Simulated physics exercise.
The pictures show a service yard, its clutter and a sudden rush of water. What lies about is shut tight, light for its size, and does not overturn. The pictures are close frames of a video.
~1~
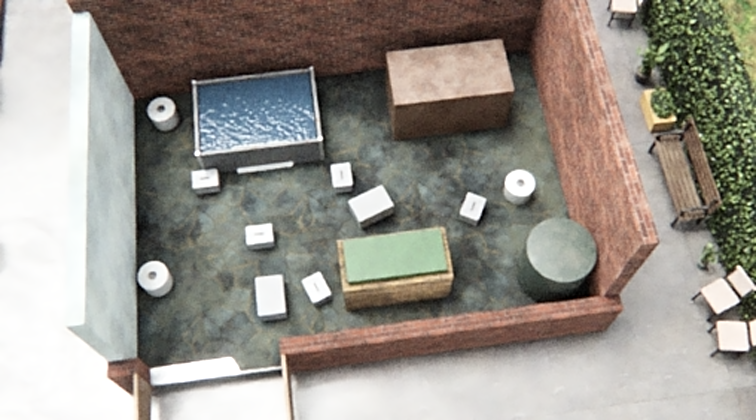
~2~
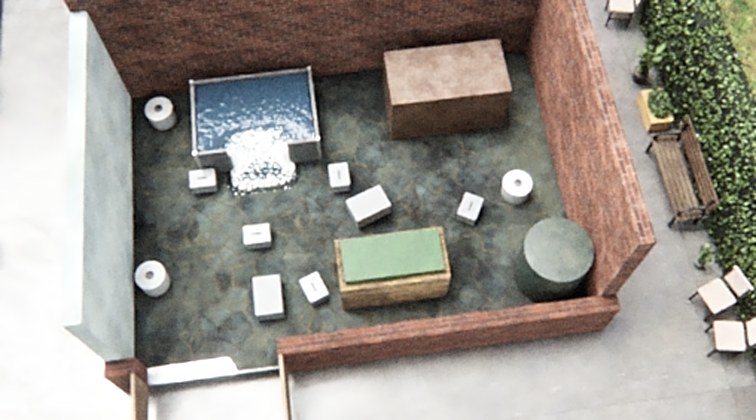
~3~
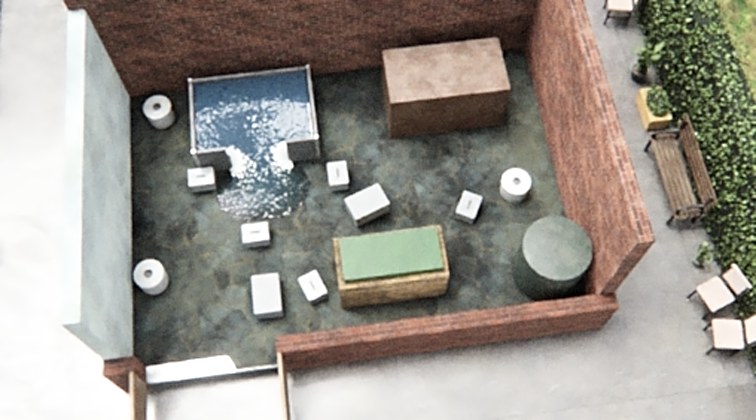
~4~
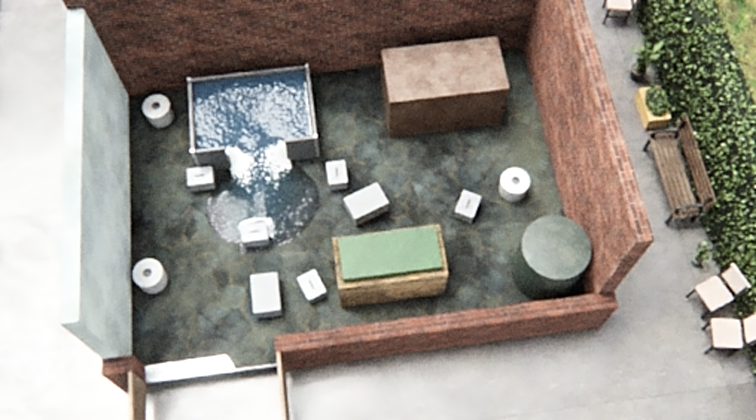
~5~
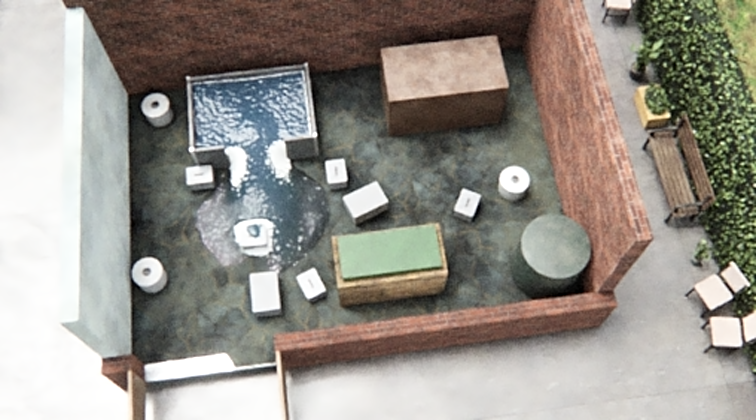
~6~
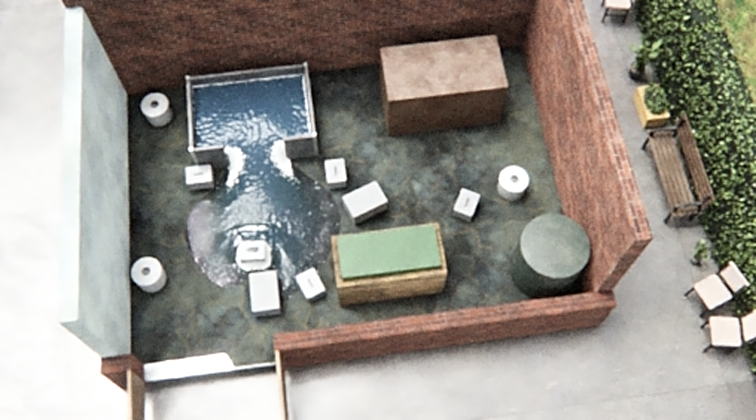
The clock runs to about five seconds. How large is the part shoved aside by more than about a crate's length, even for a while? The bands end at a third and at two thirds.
That comes to from one to two thirds.
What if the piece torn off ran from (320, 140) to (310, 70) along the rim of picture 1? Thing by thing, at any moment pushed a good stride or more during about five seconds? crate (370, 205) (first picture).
My call: Swept aside.
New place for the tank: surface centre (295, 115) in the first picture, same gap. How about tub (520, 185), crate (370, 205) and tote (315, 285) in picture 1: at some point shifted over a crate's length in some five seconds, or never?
In turn: Not that far, pushed that far, pushed that far.
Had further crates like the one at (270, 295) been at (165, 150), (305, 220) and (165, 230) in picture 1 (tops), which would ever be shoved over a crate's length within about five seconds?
As listed: No, that far or more, under that.
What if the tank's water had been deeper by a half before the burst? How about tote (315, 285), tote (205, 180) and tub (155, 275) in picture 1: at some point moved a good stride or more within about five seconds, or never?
In turn: Yes, short of that, that far or more.
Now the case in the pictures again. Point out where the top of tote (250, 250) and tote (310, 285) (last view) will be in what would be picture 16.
Roughly at (217, 345) and (304, 313).
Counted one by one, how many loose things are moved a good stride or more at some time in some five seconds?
I count 4.
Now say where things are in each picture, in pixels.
The first picture shows a tote at (259, 234), on the bottom; a tub at (161, 109) rests on the ground; 0 of 10 have shifted.
The second picture shows a tote at (257, 234) rests on the ground; a tub at (159, 109), on the bottom; 0 of 10 have shifted.
The third picture shows a tote at (255, 232) rests on the ground; a tub at (157, 107) rests on the ground; 0 of 10 have shifted.
The fourth picture shows a tote at (254, 232) rests on the ground; a tub at (156, 106), on the bottom; 0 of 10 have shifted.
The fifth picture shows a tote at (254, 236), on the bottom, close to its start; a tub at (155, 105), on the bottom; 1 of 10 have shifted.
The sixth picture shows a tote at (252, 250), on the bottom, a stride from its start; a tub at (155, 105) rests on the ground; 1 of 10 have shifted.
A moment on, 1 of 10 are well off their spots; 0 afloat.
Next, 3 of 10 are well off their spots; 3 afloat.
Later, 4 of 10 are well off their spots; 1 afloat.
In the end, 4 of 10 are well off their spots, and 4 have been at some point; 0 afloat.
